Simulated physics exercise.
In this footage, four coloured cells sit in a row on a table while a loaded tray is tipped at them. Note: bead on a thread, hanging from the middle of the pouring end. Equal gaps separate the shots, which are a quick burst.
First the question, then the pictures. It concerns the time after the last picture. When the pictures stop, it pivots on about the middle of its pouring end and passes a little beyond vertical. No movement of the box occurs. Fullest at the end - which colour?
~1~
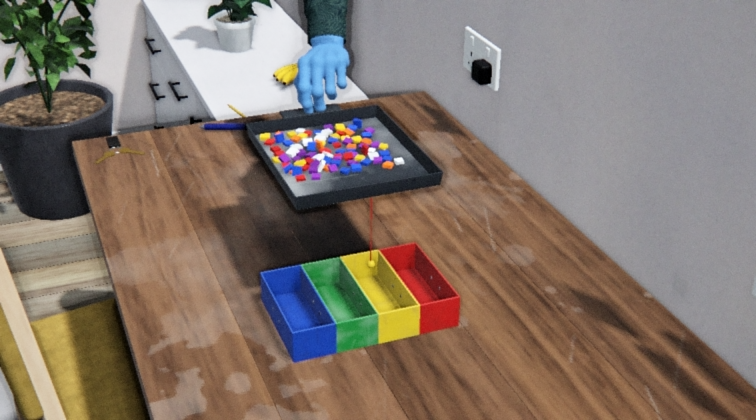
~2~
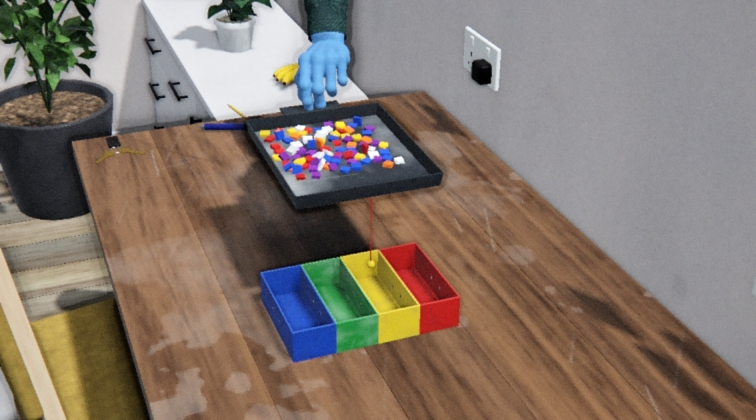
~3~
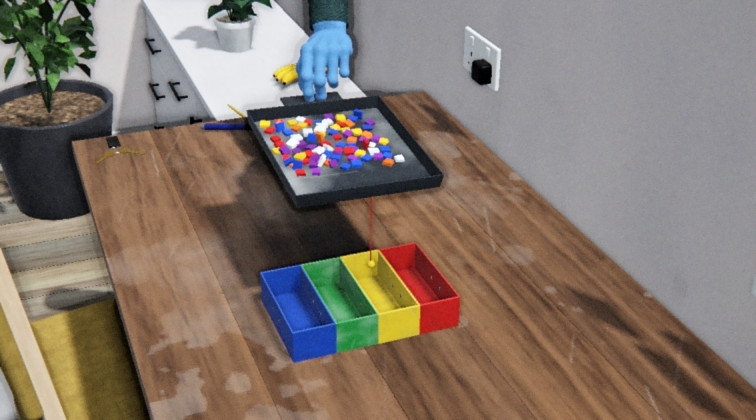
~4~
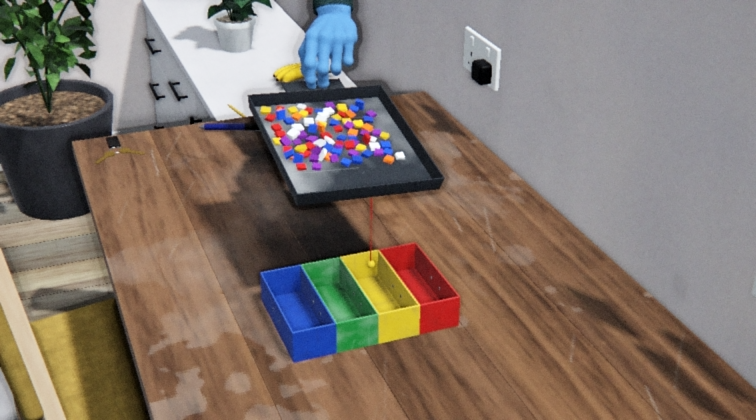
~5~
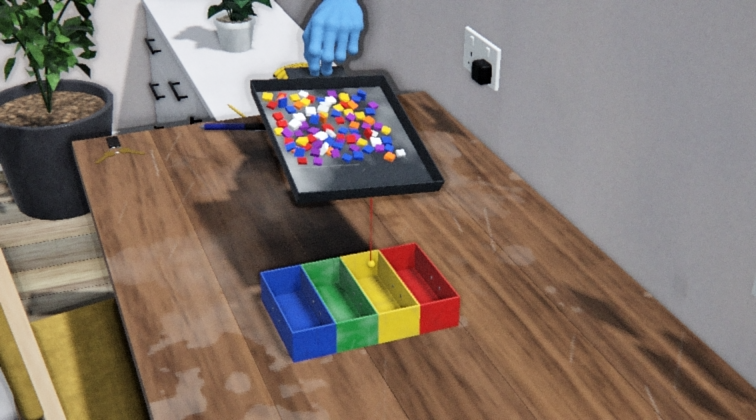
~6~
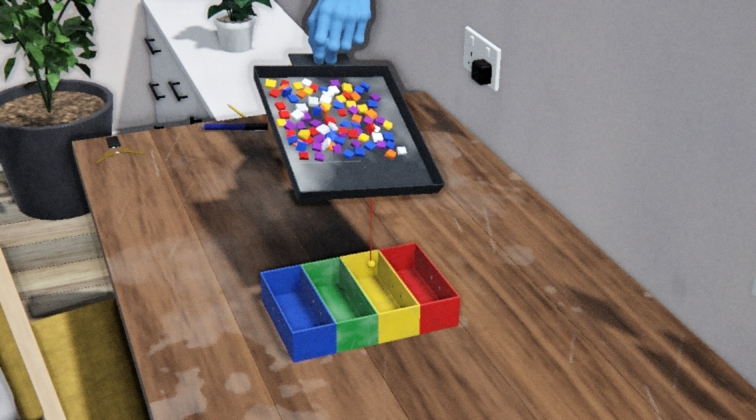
Red cell.
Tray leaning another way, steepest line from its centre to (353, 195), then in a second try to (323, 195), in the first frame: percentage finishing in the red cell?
Somewhere close to 10 % the first time, 0 % the second.
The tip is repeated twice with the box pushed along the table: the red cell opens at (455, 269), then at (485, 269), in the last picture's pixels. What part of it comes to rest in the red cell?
30 and 0 in a hundred.
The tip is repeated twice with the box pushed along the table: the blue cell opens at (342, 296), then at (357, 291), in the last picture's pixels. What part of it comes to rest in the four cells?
In order, about 100 and 100 in a hundred.
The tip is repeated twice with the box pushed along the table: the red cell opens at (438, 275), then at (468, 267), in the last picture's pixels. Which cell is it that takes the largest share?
First: The red one. Second: The yellow cell.
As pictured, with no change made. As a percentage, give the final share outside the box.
About 30 per cent.
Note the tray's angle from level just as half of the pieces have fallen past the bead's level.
The tilt then is about 115°.
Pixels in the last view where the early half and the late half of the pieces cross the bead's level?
First around (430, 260), afterwards around (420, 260).
Soon, tray tipped steeply; nearly all on the tray; a small part falling or outside the box.
A while on, tray tipped past a quarter turn; about two thirds on the tray; about a quarter in the red cell; a small part in the yellow cell; a small part falling or outside the box.
Towards the end, tray tipped past a quarter turn; about half in the red cell; about a quarter in the yellow cell; about a quarter falling or outside the box.
Finally, tray tipped past a quarter turn; about half in the red cell; about a quarter in the yellow cell; none in the blue cell; none in the green cell; about a quarter outside the box.
